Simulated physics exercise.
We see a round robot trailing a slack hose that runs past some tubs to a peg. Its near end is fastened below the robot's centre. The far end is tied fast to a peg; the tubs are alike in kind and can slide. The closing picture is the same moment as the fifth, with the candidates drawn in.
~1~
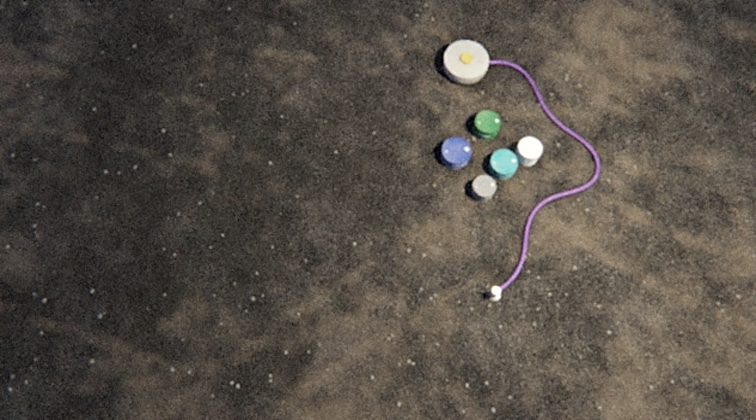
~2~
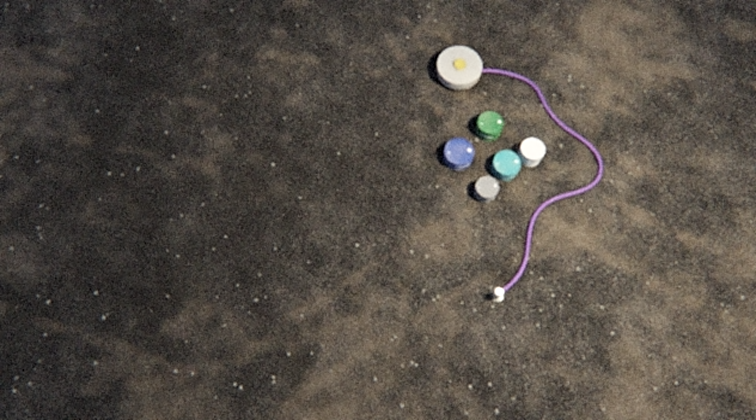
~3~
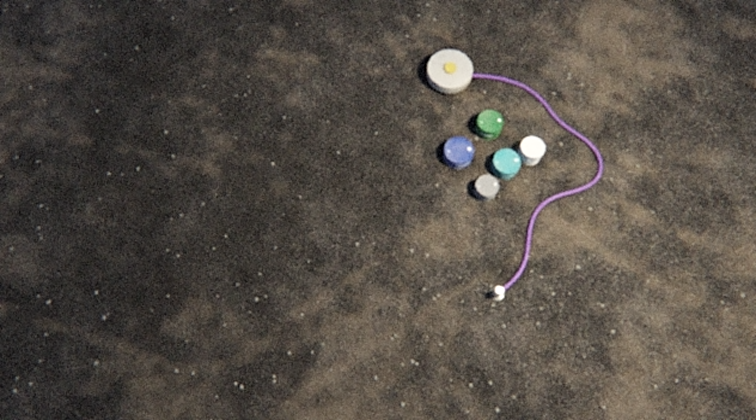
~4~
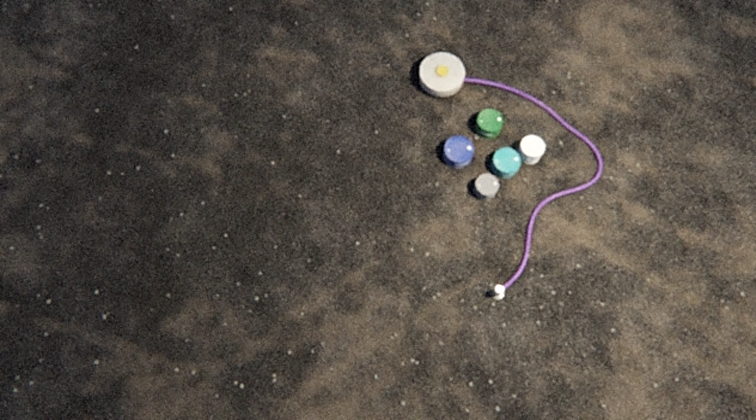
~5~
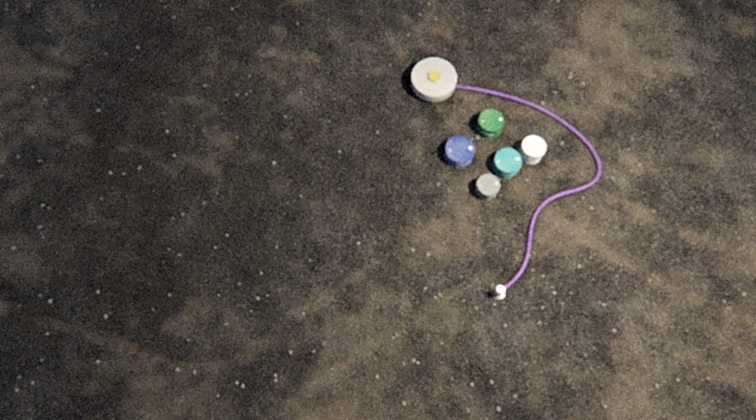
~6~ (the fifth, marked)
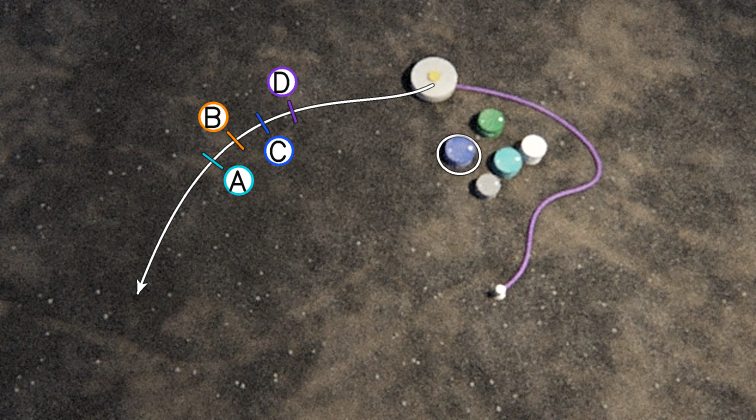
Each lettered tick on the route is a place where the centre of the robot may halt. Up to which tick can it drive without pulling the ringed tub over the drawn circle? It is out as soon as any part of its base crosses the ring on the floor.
It should halt at D.
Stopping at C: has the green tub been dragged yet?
Yes.
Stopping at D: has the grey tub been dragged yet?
No.
On the marked copy, A at (213, 161); B at (235, 140); C at (263, 123); D at (292, 112); the ring at (459, 154); the route from (433, 85) via (248, 132) to (138, 294).
Taking D. A third of the way, robot (386, 93); blue tub (460, 152).
Two thirds of the way, robot (334, 99); blue tub (460, 152).
When it is over, robot (291, 108); turquoise tub (500, 169); green tub (476, 134); white tub (498, 146); blue tub (458, 153); the blue tub is still in its ring.
As for the rest, A drags the ringed tub to (431, 188); B drags the ringed tub to (441, 178); C drags the ringed tub to (449, 165).
